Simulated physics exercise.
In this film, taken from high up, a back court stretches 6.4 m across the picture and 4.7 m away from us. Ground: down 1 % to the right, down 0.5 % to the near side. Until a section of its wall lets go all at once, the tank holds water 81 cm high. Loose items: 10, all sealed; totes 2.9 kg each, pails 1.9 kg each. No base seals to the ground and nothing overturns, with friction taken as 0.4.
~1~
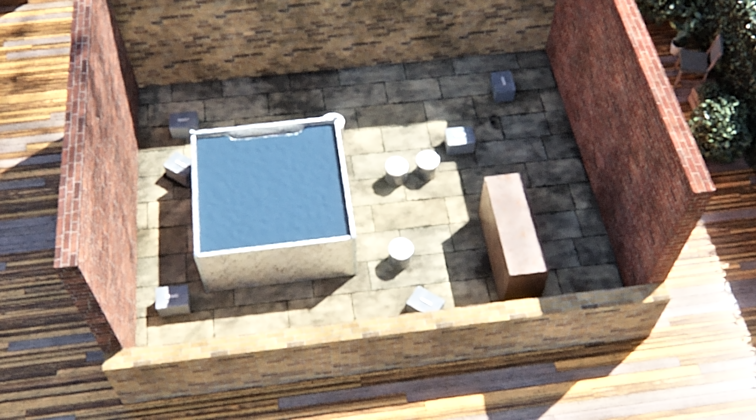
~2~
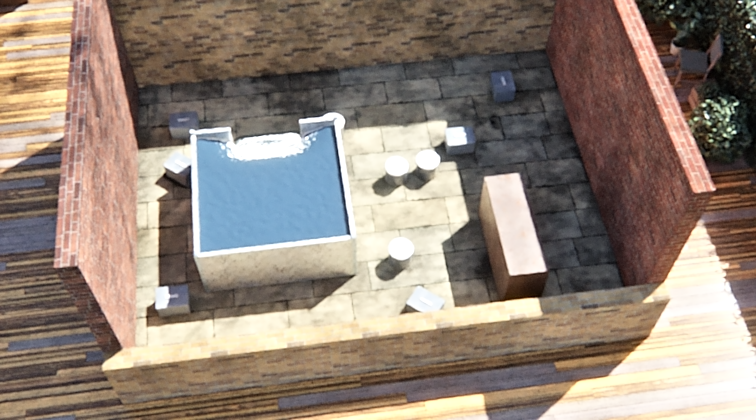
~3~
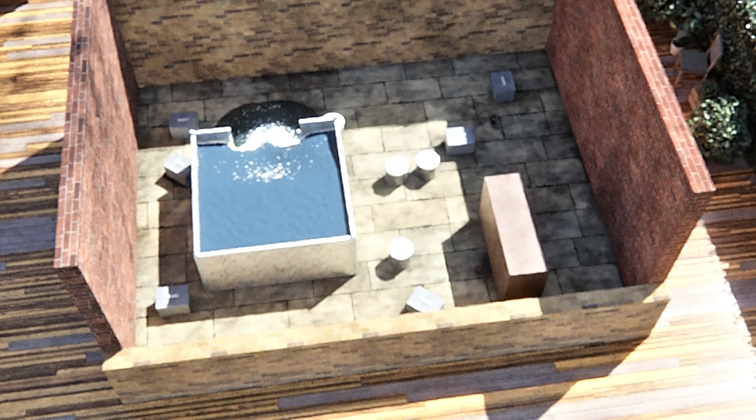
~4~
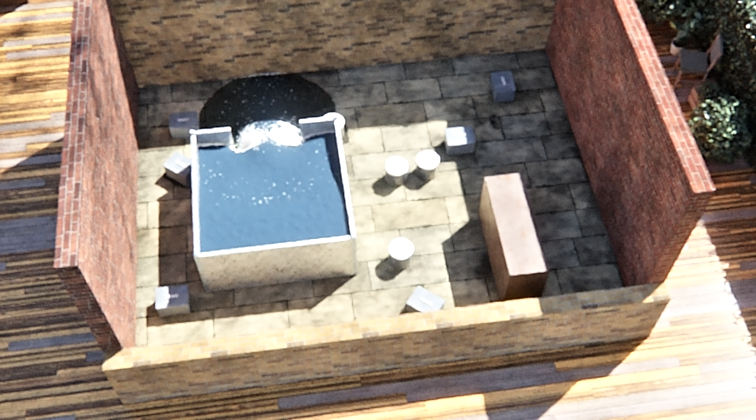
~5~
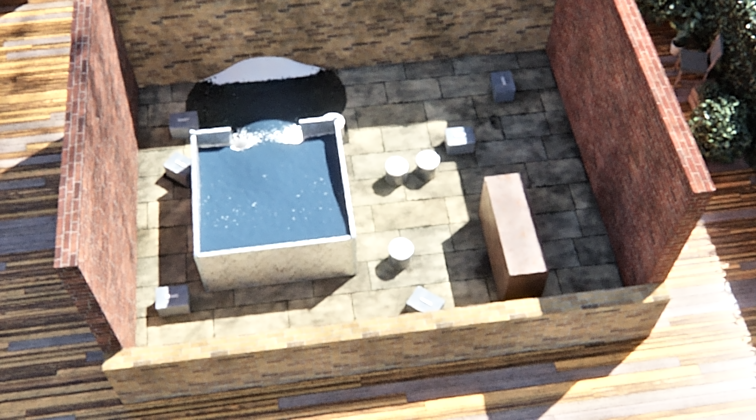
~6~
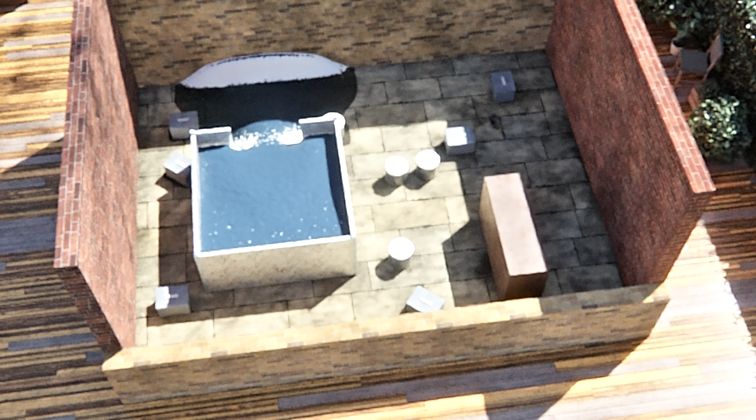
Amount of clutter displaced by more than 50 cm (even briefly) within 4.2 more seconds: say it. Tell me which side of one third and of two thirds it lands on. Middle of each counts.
The share ends up from a third to just below two thirds.
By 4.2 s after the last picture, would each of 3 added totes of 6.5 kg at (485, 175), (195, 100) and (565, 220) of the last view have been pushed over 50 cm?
So it's stays below, then gets above, then gets above.
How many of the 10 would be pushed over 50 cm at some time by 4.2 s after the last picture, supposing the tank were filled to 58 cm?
5.
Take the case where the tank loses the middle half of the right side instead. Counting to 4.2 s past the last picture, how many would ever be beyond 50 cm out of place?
That would give 8.
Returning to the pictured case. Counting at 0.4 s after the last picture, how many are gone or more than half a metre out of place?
Tally at that time: 0.
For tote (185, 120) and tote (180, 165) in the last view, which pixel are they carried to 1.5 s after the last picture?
(218, 143) and (181, 193), roughly.
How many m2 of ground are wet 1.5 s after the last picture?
I'd estimate close to 15 m2.
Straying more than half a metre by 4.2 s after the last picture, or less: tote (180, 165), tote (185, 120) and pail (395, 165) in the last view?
In order: Farther, farther and not as far.
Then, 0.4 s after the last picture 0 of 10 are over 50 cm from their spots; 0 afloat.
Then, 1.5 s after the last picture 3 of 10 are over 50 cm from their spots; 1 afloat.
Then, 2.8 s after the last picture 4 of 10 are over 50 cm from their spots; 4 afloat.
Then, 4.2 s after the last picture 5 of 10 are over 50 cm from their spots, and 5 have been at some point; 5 afloat.
